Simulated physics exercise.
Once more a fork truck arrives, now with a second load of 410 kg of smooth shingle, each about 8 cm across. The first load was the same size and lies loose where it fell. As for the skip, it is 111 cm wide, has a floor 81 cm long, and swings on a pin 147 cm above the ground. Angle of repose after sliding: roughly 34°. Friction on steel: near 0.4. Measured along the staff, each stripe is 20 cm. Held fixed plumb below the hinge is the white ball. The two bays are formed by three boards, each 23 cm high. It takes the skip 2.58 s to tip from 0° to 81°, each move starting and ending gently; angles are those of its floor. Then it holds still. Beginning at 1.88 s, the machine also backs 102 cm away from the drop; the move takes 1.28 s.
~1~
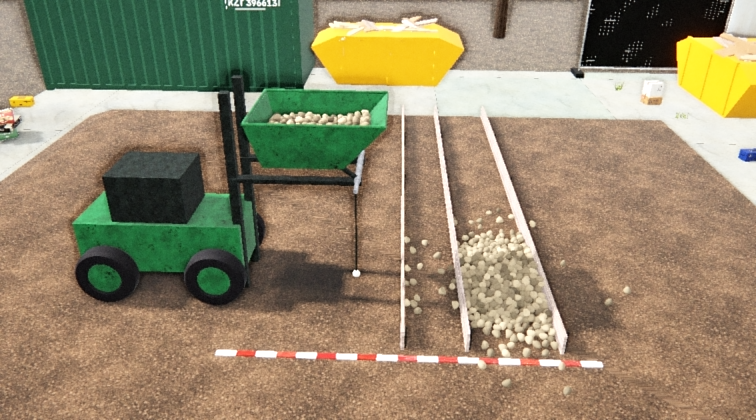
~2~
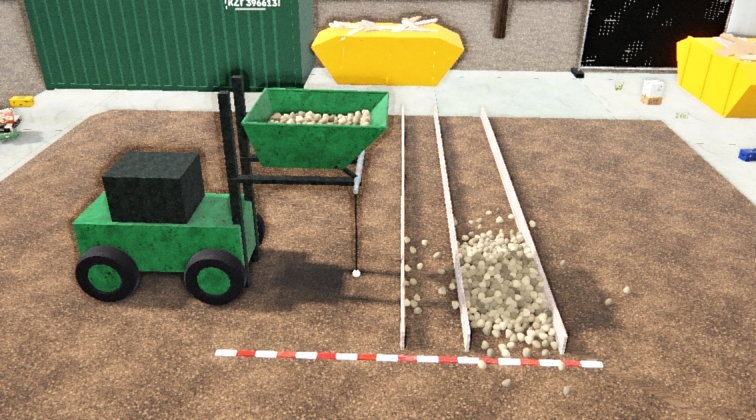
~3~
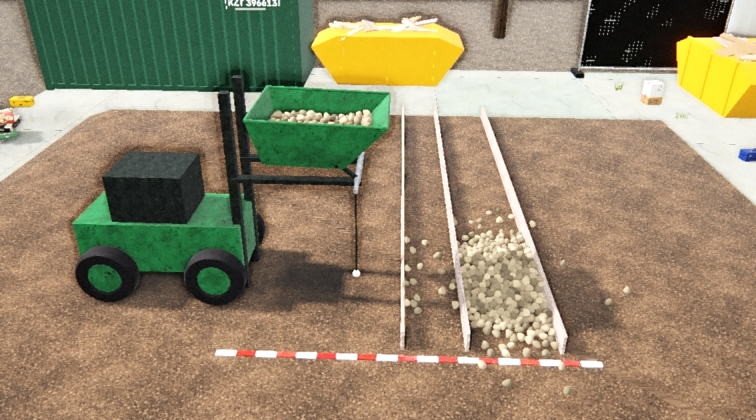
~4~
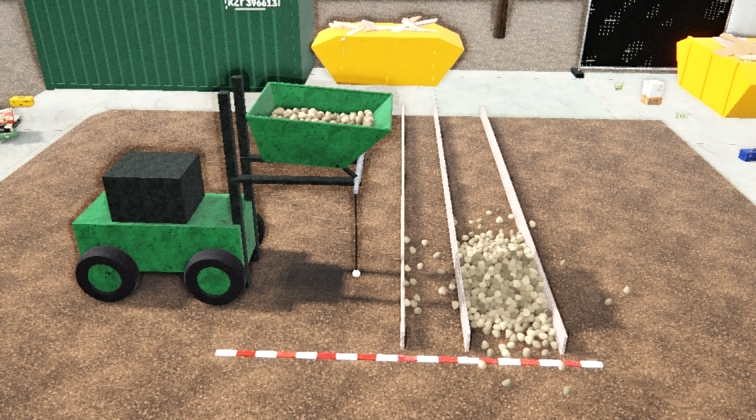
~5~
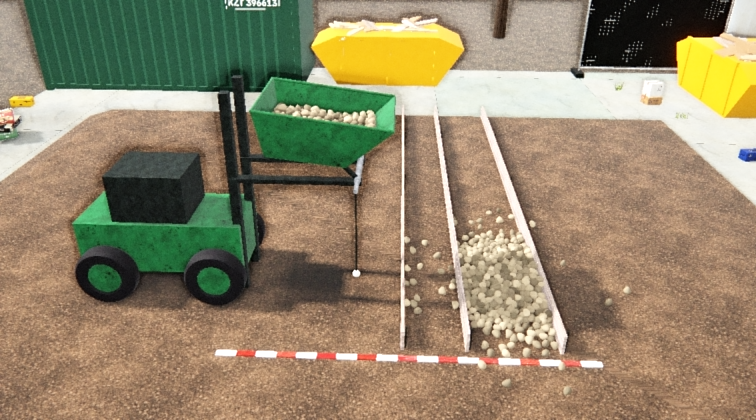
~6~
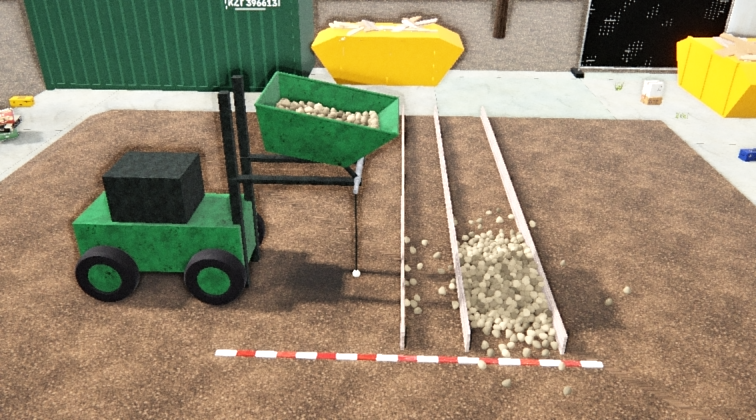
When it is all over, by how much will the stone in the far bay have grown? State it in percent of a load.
By roughly 45 per cent of a load.
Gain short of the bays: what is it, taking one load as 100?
Close to 10 parts in a hundred.
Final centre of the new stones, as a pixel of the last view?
Middle: Approx. (453, 275) px.
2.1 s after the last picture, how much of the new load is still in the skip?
Near 0 per cent of the load is held.
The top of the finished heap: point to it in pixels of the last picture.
Roughly at (478, 263).
Then, 1.3 s after the last picture the floor is at 69°; in per cent of one load, 94 in the skip, 9 in the near bay, 96 in the far bay, 1 past the last board; the foremost stones are at (558, 273).
Then, 2.1 s after the last picture the floor is at 81°; in per cent of one load, 1 in the skip, 8 short of the bays, 48 in the near bay, 141 in the far bay, 1 past the last board; the foremost stones are at (561, 273).
Then, 3.0 s after the last picture the floor is at 81°; in per cent of one load, 0 in the skip, 8 short of the bays, 50 in the near bay, 141 in the far bay, 1 past the last board; the foremost stones are at (575, 270).
Then, 5.6 s after the last picture the floor is at 81°; in per cent of one load, 0 in the skip, 8 short of the bays, 50 in the near bay, 141 in the far bay, 1 past the last board; the foremost stones are at (575, 270). Net gain in the far bay, 45.
